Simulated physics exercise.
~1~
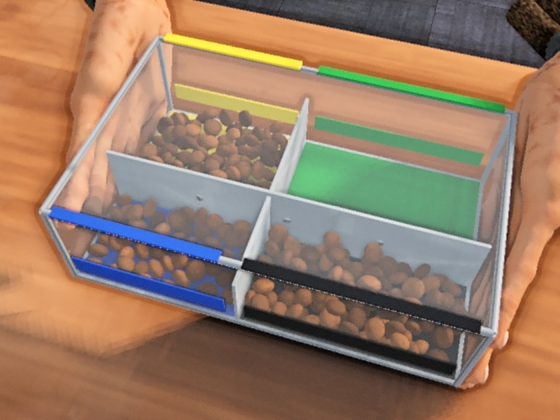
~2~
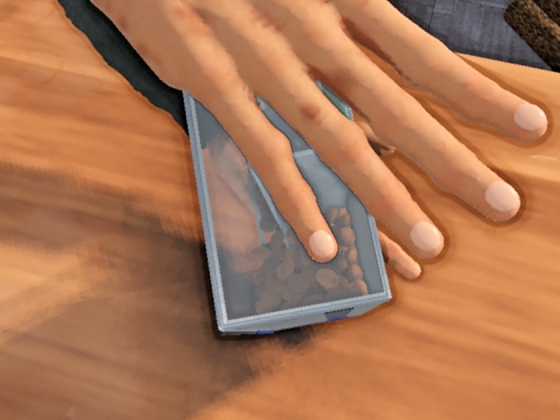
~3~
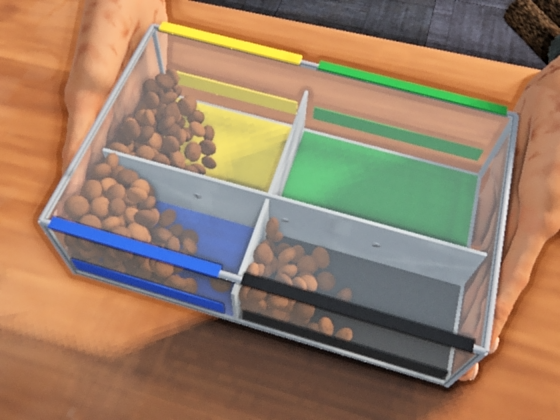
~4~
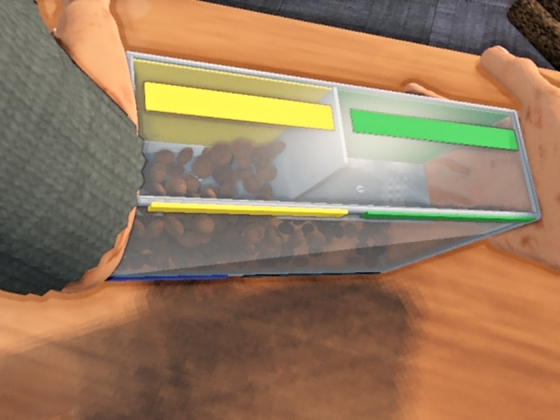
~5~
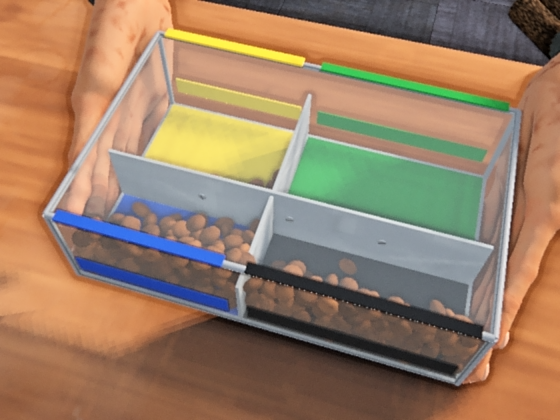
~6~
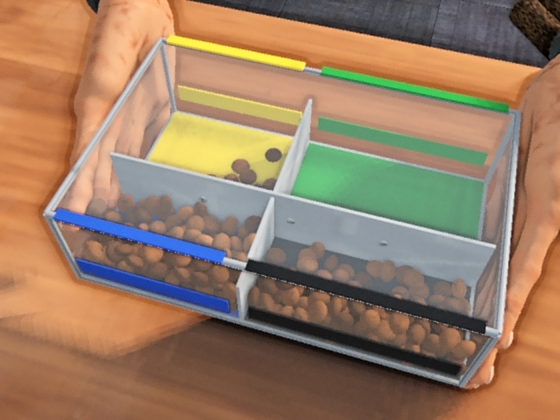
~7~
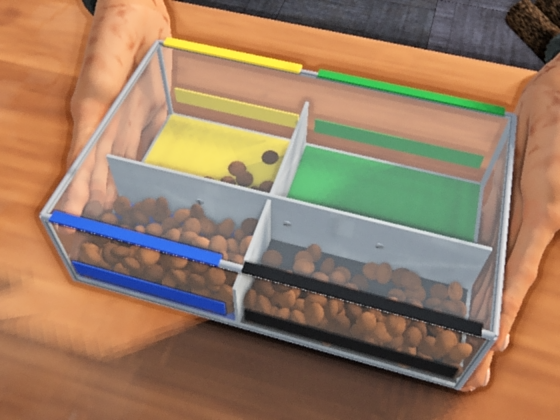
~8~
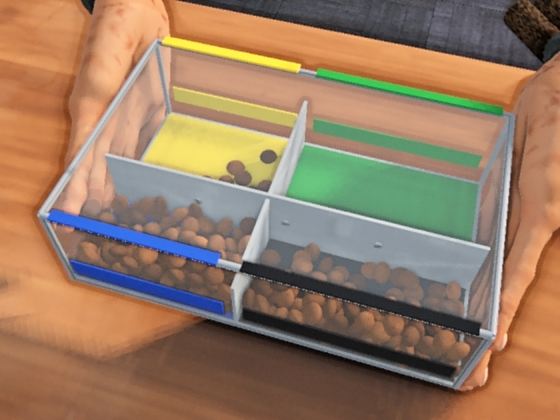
Brown kibble pieces lie in a clear lidded box held by two hands on a wooden table, seen from above at an angle. The box has four compartments, marked yellow at back left, green at back right, blue at front left and black at front right, with green empty. The hands tip the box steeply on its end, then bring it level, leaving pieces heaped leftward in yellow, blue and black. They tip it again another way and lower it. It finally rests level, with most kibble in blue and black, a few pieces in yellow and none in green.
